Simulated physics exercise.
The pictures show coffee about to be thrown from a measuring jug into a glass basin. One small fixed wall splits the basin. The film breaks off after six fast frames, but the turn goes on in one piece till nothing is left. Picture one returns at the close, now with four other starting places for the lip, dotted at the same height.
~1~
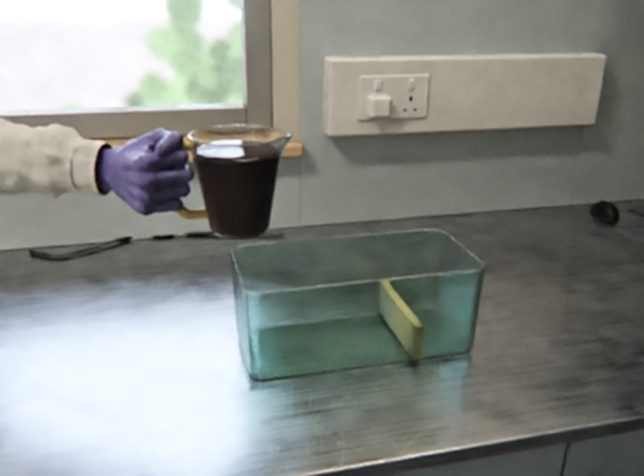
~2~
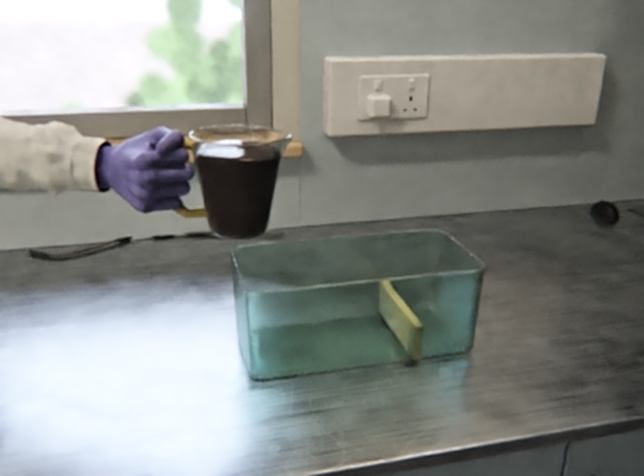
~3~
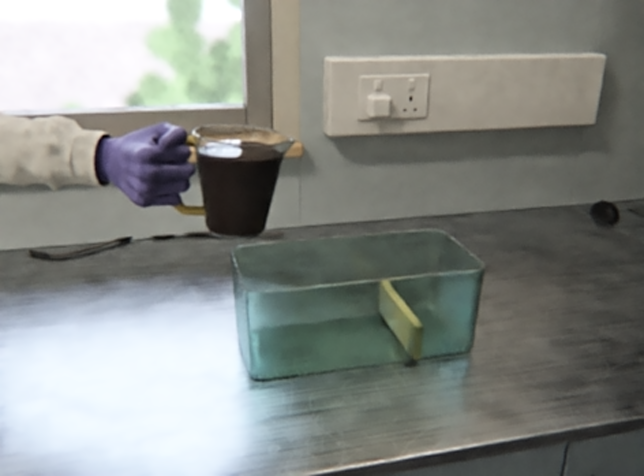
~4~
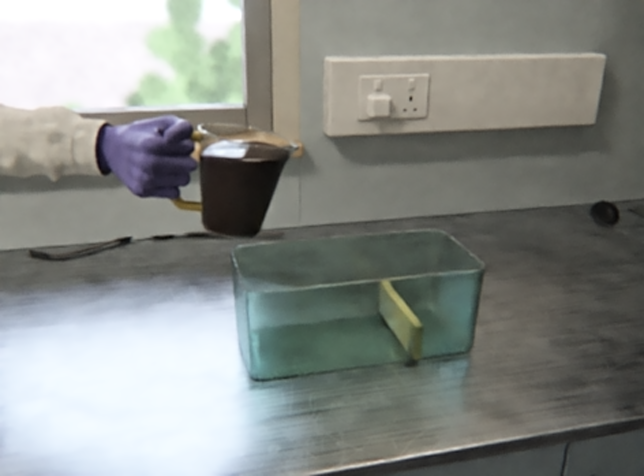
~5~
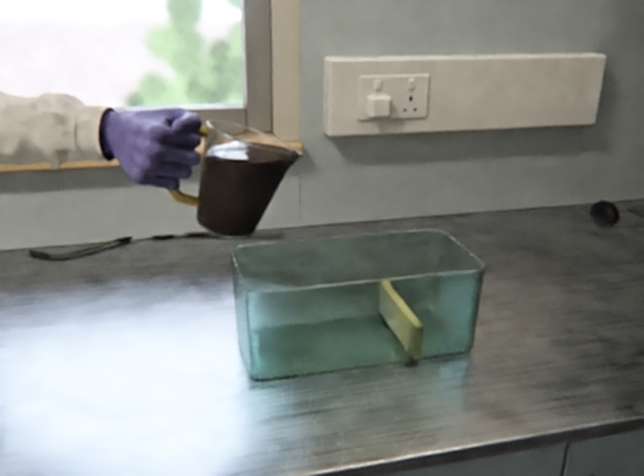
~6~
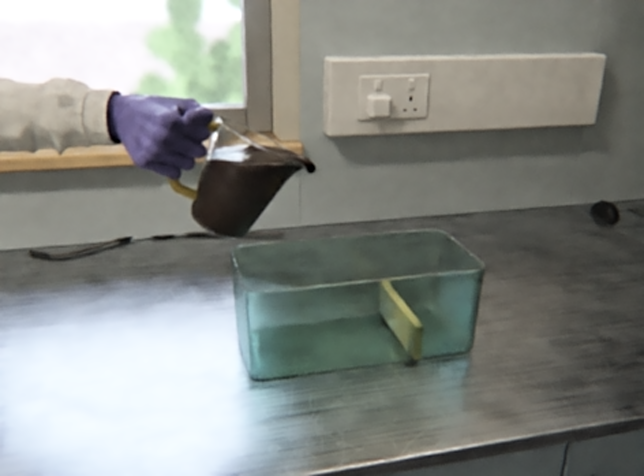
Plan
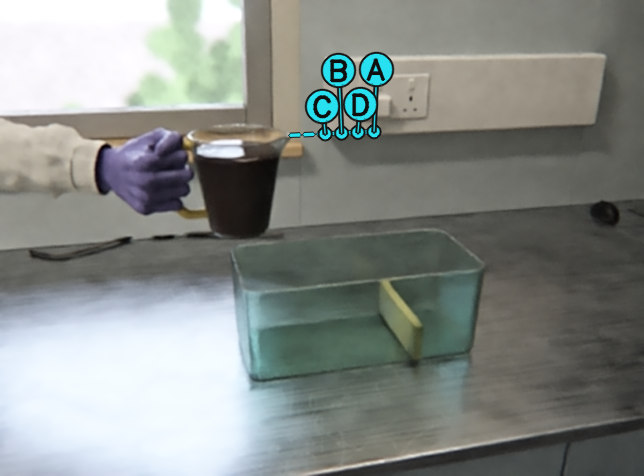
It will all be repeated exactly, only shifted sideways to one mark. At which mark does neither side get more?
D is best.
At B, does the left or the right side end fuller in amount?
The left side.
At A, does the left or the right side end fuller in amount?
The right one.
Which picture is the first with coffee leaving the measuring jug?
In picture 6.
On the marked copy, A at (373, 131); B at (341, 133); C at (325, 133); D at (357, 132).
If A is chosen, about 21 % ends left of the wall and 78 % right of it.
If B is chosen, about 81 % ends left of the wall and 18 % right of it.
If C is chosen, about 96 % ends left of the wall and 4 % right of it.
If D is chosen, about 48 % ends left of the wall and 52 % right of it.
